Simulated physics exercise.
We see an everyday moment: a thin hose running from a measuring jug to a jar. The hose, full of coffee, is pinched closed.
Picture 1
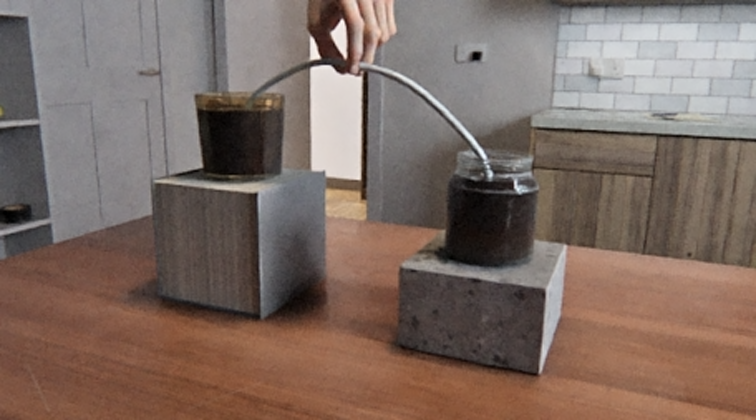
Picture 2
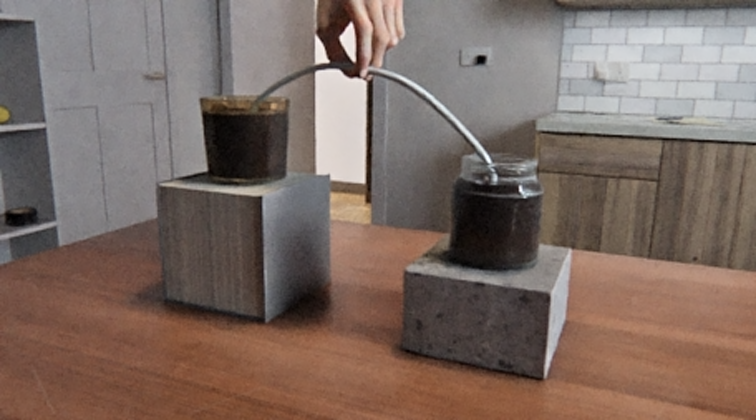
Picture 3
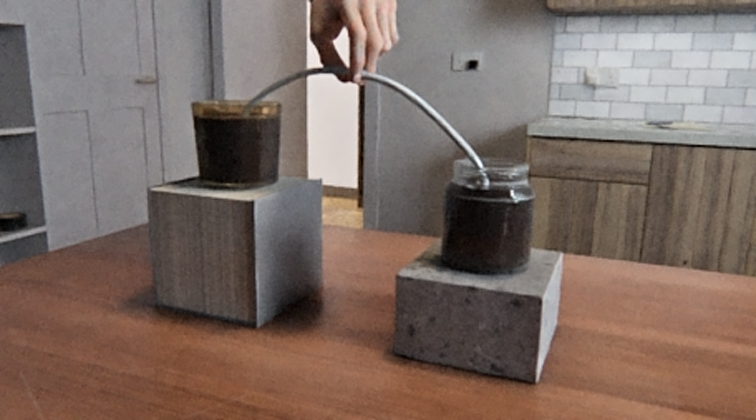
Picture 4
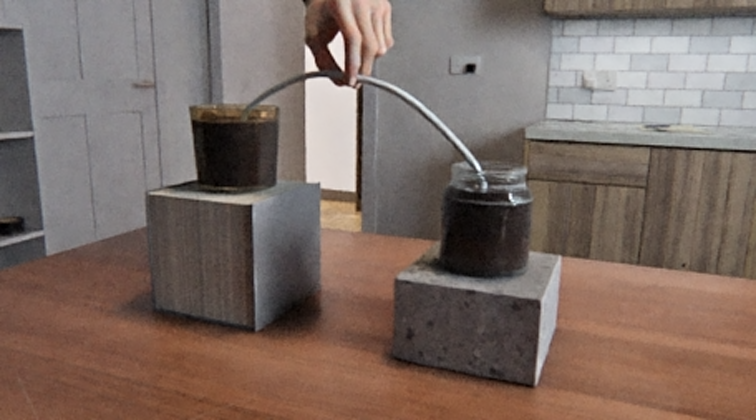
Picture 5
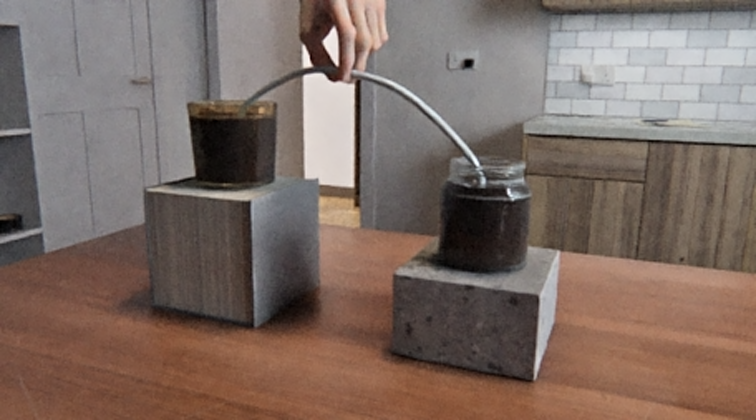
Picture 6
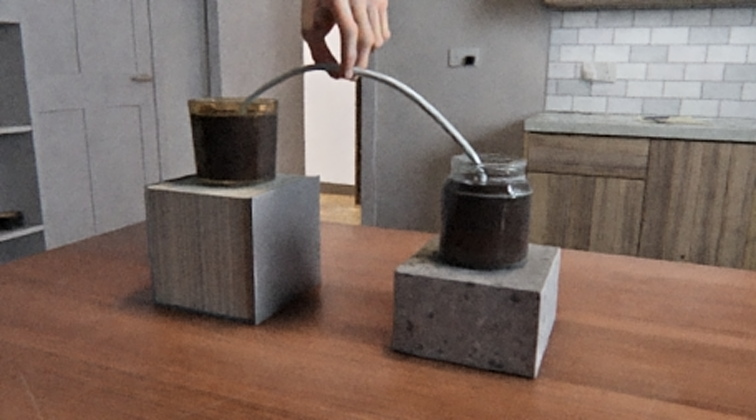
A hand at the top pinches a thin grey hose and stays almost still, while the handheld camera drifts slightly, shifting the whole view a little. The hose arches from a glass of dark liquid on a grey block at left to a similarly filled glass jar on a lower speckled grey block at right. Seen from across a reddish-brown table in a kitchen, neither dark liquid level visibly changes.
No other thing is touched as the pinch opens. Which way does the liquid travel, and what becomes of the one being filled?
It flows: To the right; one that fills: Spills over.
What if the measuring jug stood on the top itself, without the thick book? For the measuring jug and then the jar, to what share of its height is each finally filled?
About 100 percent first and 15 percent second.
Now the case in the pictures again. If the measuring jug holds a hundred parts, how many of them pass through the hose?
I'd put it close to 50 per cent.
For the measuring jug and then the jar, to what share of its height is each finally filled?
Around 45 % and 100 %.
Soon after, the measuring jug is about two thirds full; the jar is full to the brim.
Later, the measuring jug is about half full; the jar is full to the brim; some has gone over the lower rim.
In the end, the measuring jug is about half full; the jar is full to the brim; some has gone over the lower rim; the two surfaces are level.
